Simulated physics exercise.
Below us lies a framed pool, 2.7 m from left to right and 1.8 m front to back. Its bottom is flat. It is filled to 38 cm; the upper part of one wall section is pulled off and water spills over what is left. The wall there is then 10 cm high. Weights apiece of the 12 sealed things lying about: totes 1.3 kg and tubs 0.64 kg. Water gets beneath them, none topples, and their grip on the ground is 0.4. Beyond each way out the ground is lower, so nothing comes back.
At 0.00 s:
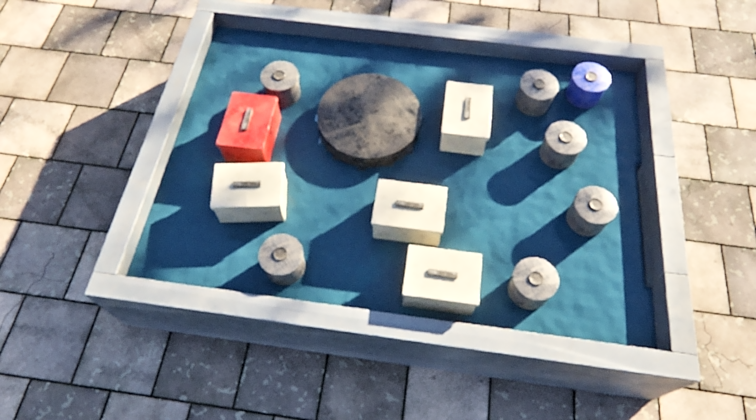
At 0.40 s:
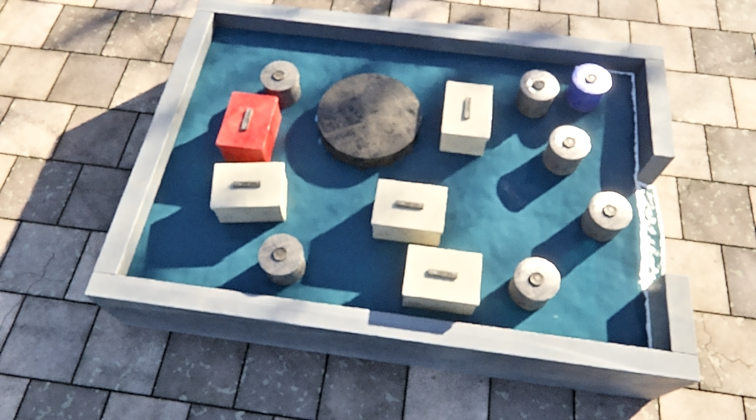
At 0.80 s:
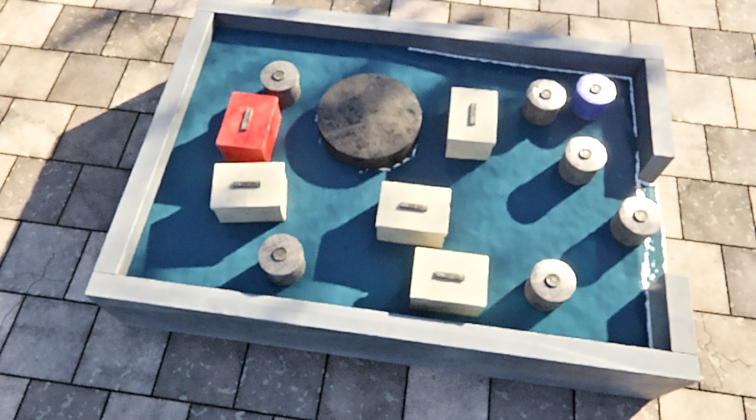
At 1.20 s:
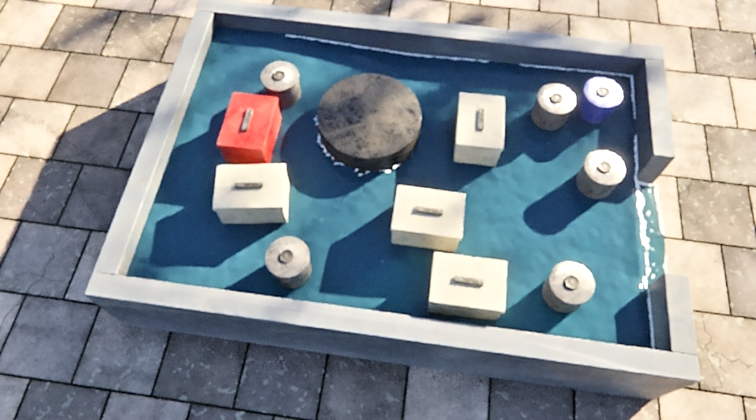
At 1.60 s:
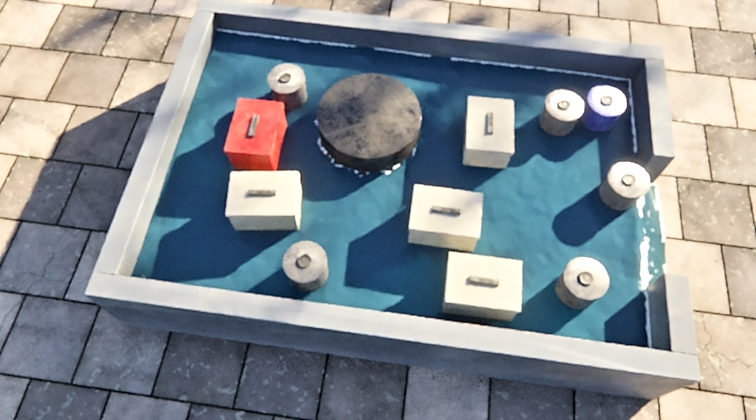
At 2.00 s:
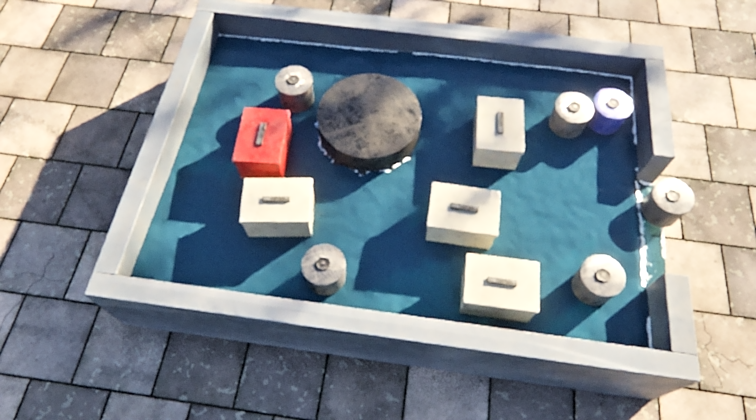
At first, pale and red boxes and grey and blue round tubs sit still around a dark disc in a walled pool. Then part of the right wall is open and water spills there, and the nearest grey tubs drift right, two passing out through the gap one after another as the remaining boxes and tubs shift rightward.
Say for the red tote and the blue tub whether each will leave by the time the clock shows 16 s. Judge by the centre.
Red tote remains inside, blue tub escapes.
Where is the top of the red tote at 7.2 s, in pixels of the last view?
At about (288, 171).
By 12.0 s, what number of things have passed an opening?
I count 8.
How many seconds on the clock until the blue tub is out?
Near 5.0 s.
After 3.2 s the red tote is near (267, 142), 0.1 m from its start, afloat; the blue tub is near (631, 131), 0.4 m from its start, afloat; 3 of 12 are out; 9 afloat.
After 7.2 s the red tote is near (288, 171), 0.3 m from its start, afloat; the blue tub has gone out; 5 of 12 are out; 7 afloat.
After 12.0 s the red tote is near (323, 203), 0.6 m from its start, afloat; the blue tub has gone out; 8 of 12 are out; 4 afloat.
After 16.0 s the red tote is near (364, 221), 0.8 m from its start, afloat; the blue tub has gone out; 8 of 12 are out; 4 afloat.
